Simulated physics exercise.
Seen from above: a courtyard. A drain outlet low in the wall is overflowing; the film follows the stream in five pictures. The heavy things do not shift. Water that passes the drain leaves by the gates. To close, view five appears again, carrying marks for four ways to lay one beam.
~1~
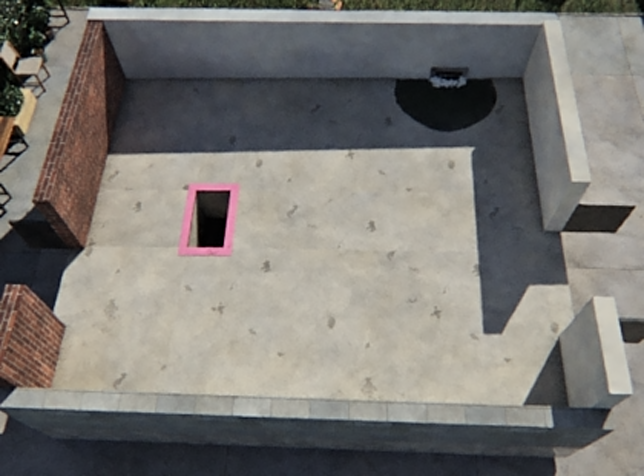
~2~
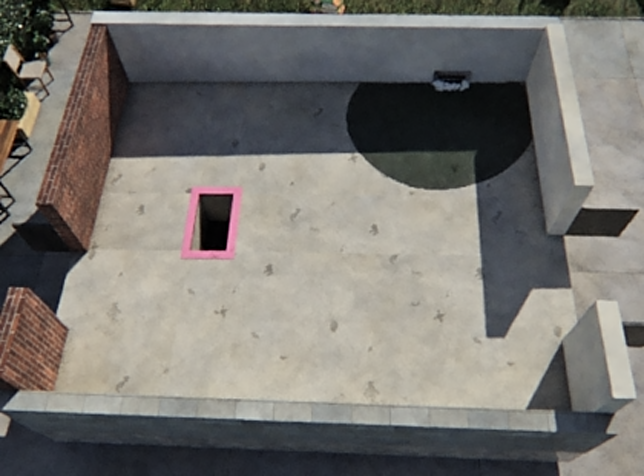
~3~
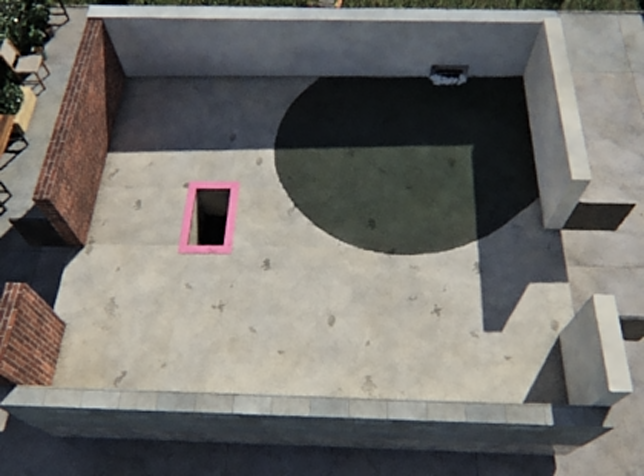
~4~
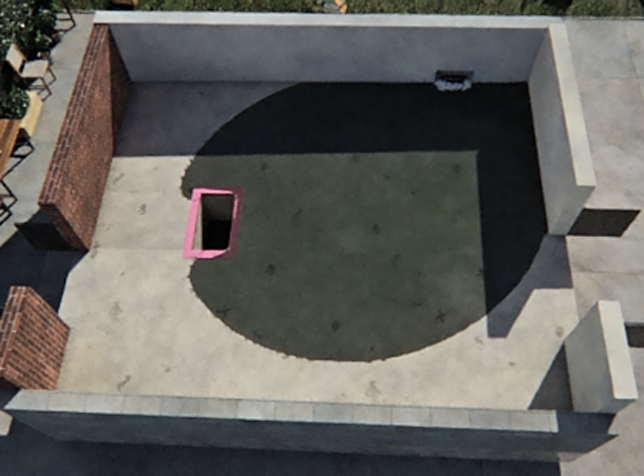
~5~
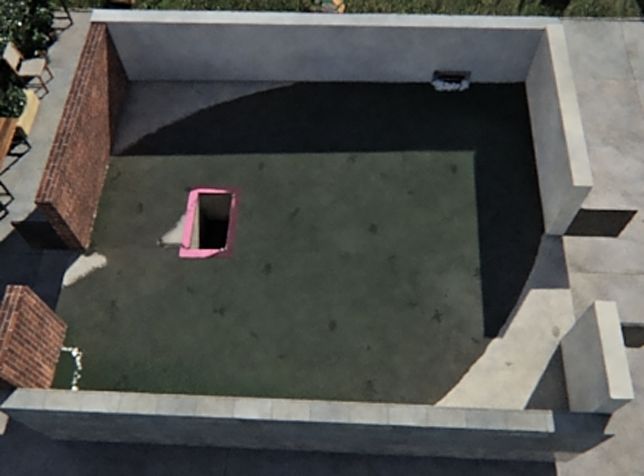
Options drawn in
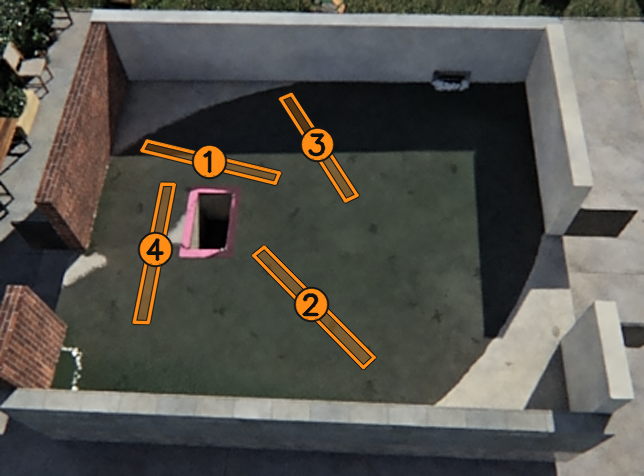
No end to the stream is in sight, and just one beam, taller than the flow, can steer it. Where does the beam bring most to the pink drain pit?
It is 2.
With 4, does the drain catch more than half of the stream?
No.
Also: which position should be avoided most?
3.
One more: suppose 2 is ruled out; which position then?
4.
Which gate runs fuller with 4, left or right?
The left gate.
In orange, 1 from (144, 145) to (277, 178); 2 from (259, 251) to (368, 362); 3 from (286, 96) to (351, 198); 4 from (141, 322) to (168, 184).
With 1, about 18 % of the stream goes into the pink drain pit, about 82 % out by the gates.
With 2, about 54 % of the stream goes into the pink drain pit, about 46 % out by the gates.
With 3, about 9 % of the stream goes into the pink drain pit, about 91 % out by the gates.
With 4, about 27 % of the stream goes into the pink drain pit, about 73 % out by the gates.
